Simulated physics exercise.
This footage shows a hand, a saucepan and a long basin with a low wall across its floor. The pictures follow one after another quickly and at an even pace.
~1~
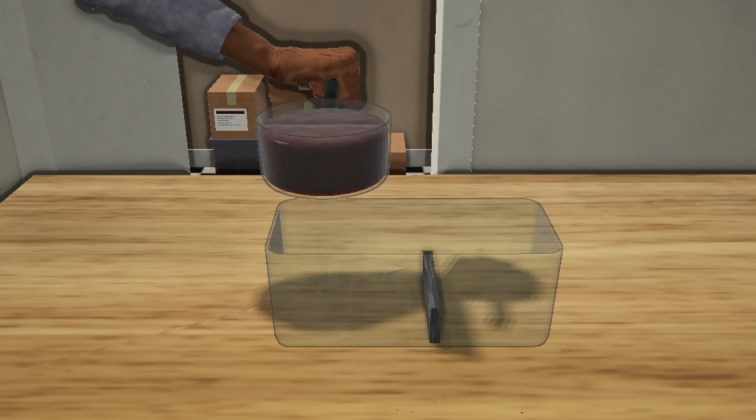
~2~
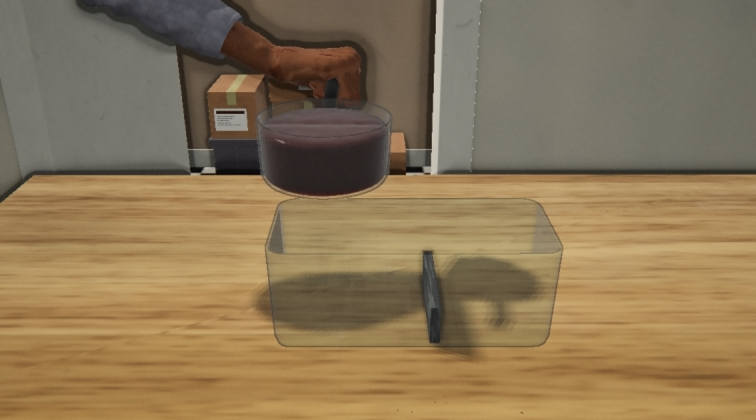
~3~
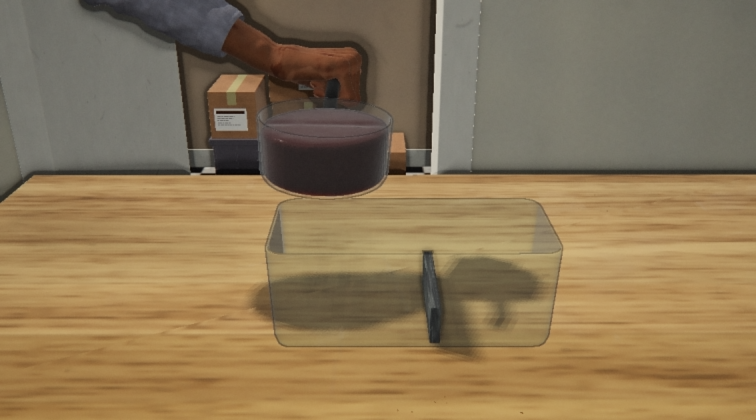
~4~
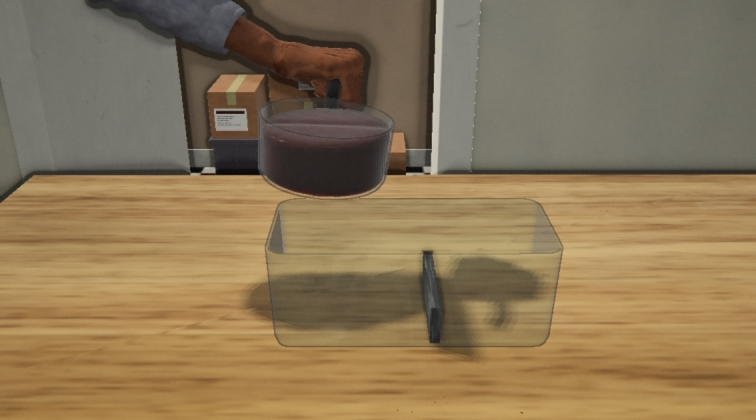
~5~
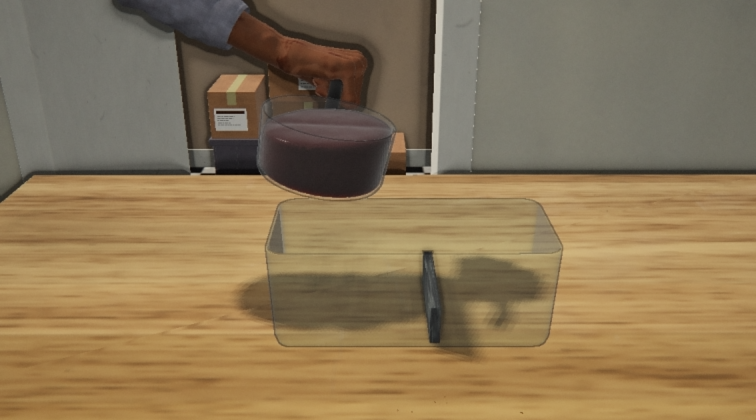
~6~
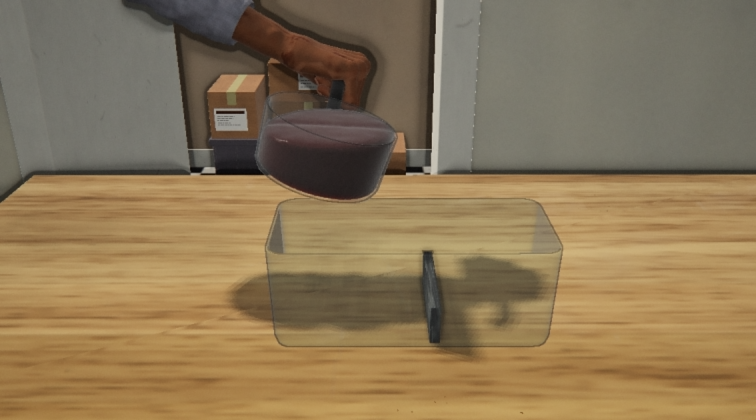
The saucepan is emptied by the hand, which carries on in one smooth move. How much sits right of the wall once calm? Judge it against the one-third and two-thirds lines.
It ends up between the two lines.
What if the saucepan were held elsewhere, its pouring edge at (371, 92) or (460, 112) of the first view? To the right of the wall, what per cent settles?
In order: Close to 40 and 90 percent.
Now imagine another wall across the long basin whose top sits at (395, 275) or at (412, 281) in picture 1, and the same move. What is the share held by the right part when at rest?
Roughly 80 % and 70 %.
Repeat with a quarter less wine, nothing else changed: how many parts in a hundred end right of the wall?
Estimated share: Around 35 %.
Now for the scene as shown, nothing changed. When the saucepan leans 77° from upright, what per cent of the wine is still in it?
40 %.
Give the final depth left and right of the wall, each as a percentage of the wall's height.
On the left it is 40 per cent, on the right 50.
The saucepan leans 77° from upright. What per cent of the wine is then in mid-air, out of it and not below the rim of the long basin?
Roughly 30 percent.
A moment on, the saucepan is tipped on its side and 41 per cent is still to pour, 6 is left of the wall and 23 right of it.
Next, the saucepan is tipped right over and 7 per cent is still to pour, 38 is left of the wall and 53 right of it.
Then the saucepan is tipped right over and 0 per cent is still to pour, 47 is left of the wall and 52 right of it.
Later the saucepan is tipped right over and 0 per cent is still to pour, 47 is left of the wall and 52 right of it.
Finally, 47 per cent lies left of the wall, 52 right of it and 1 outside.
